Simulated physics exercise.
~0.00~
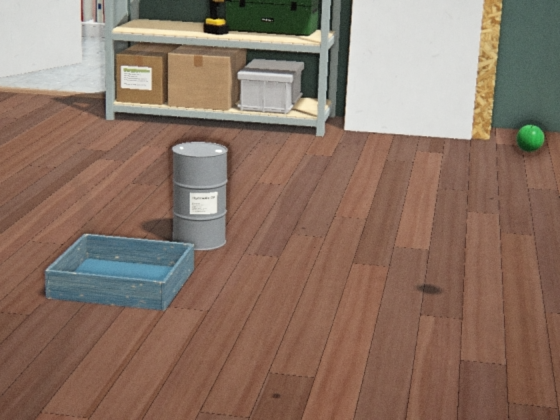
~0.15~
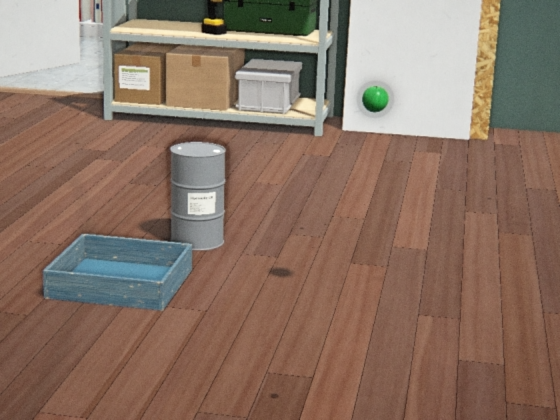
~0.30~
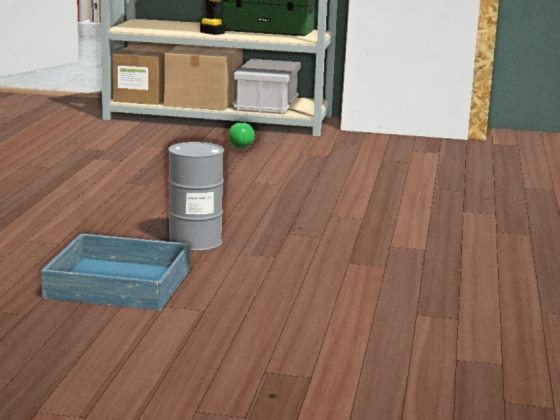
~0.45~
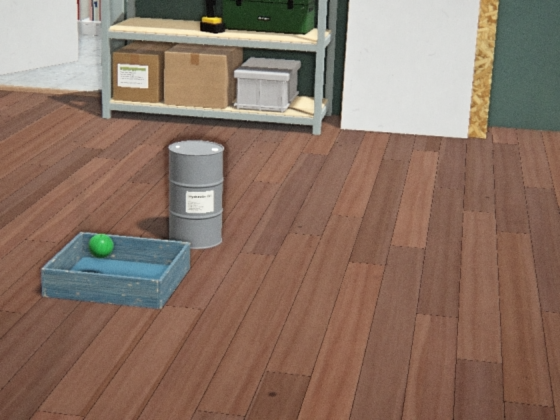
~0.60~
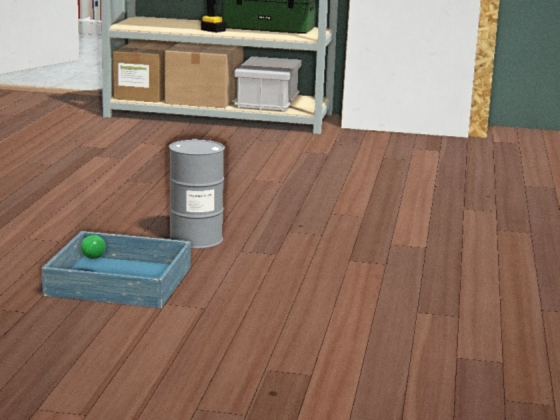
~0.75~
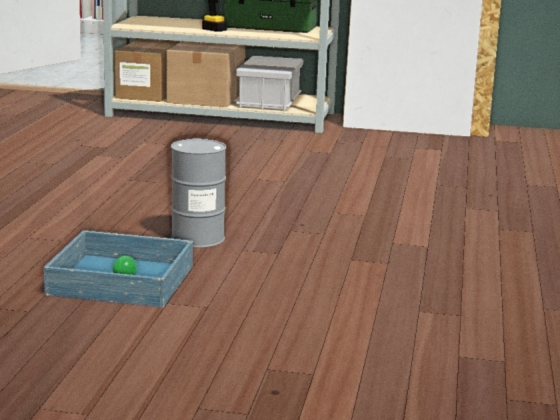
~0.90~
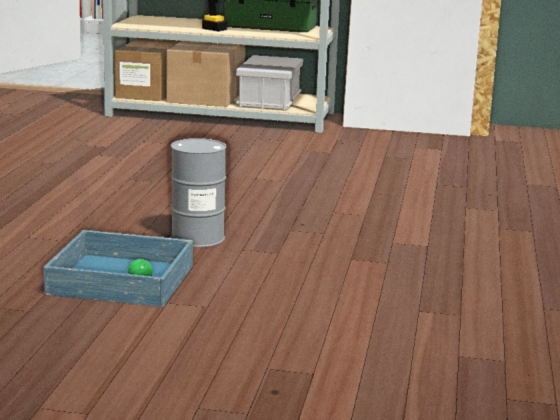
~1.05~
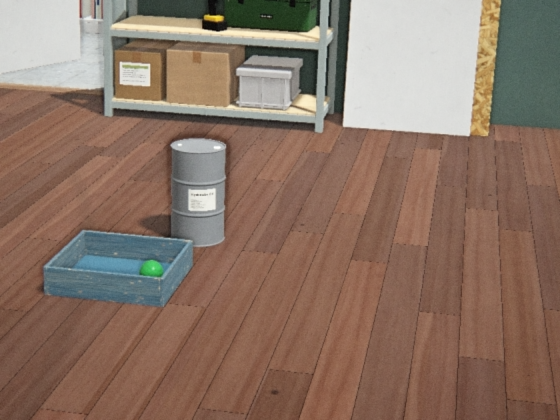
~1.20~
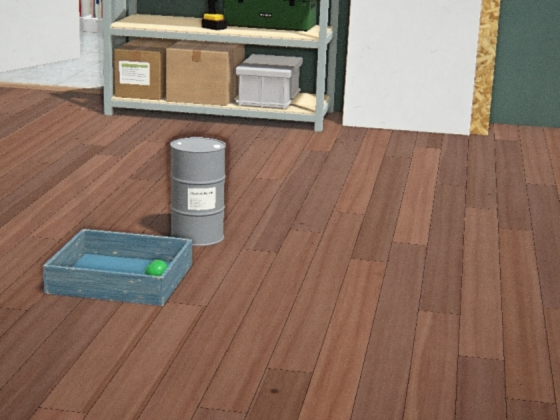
A green ball flew in from the right, passing in front of the white panel and the shelf and over a grey canister, then dropped into an open blue box on the floor, where it rolled right and stayed while the canister stood undisturbed.
